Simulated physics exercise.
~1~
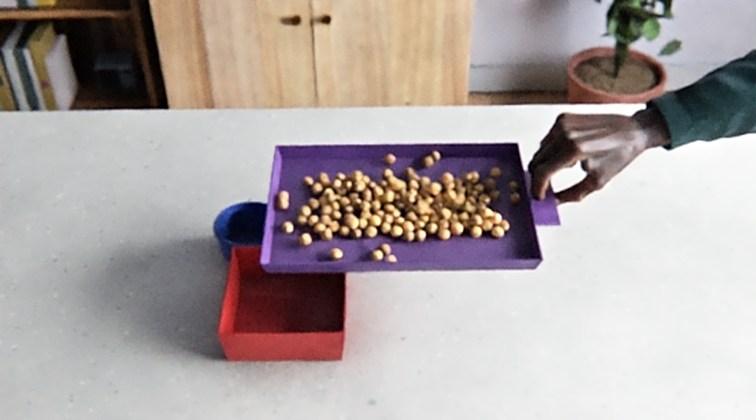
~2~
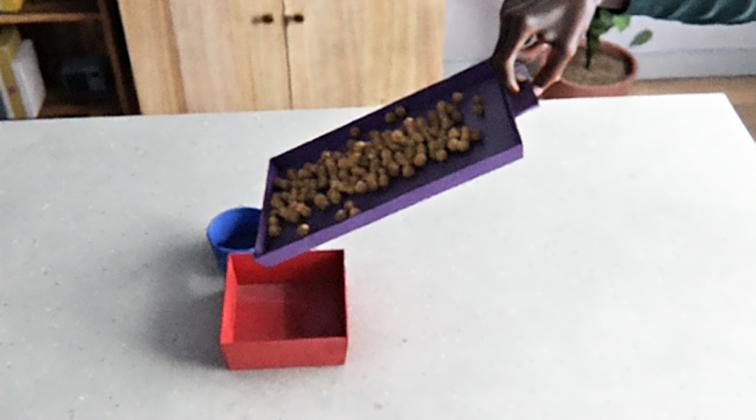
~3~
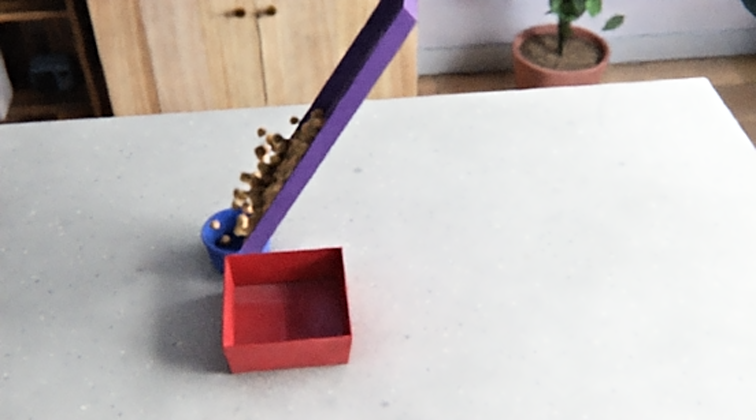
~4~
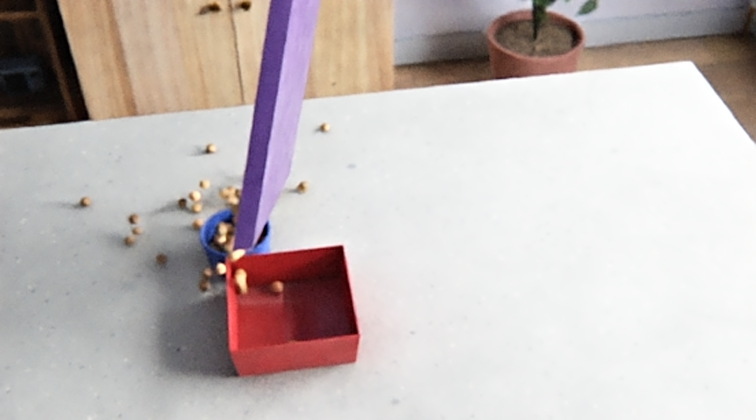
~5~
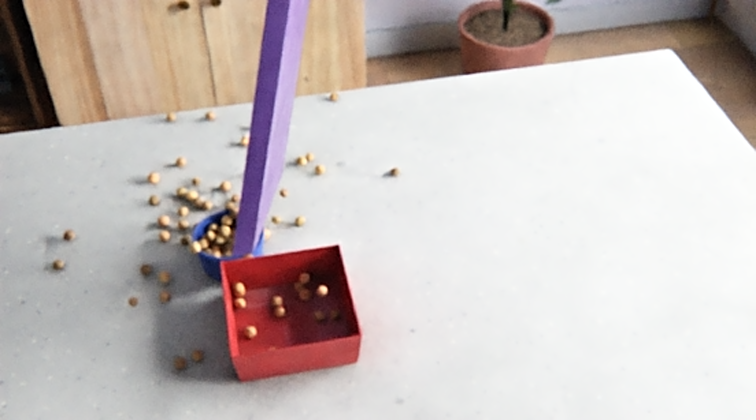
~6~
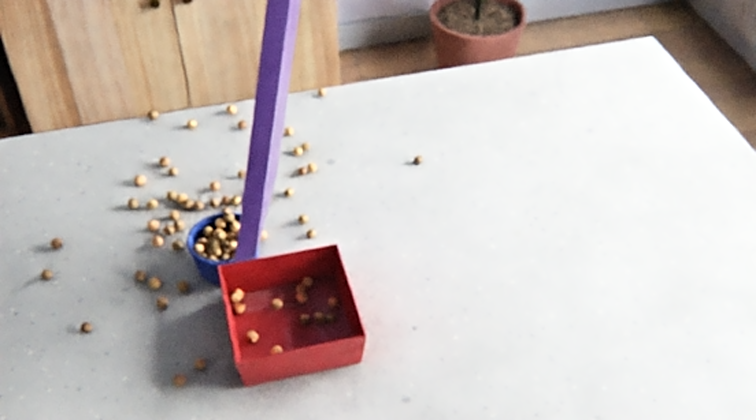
Wooden beads slide off a tilting purple tray, filling a blue dish and scattering around it.
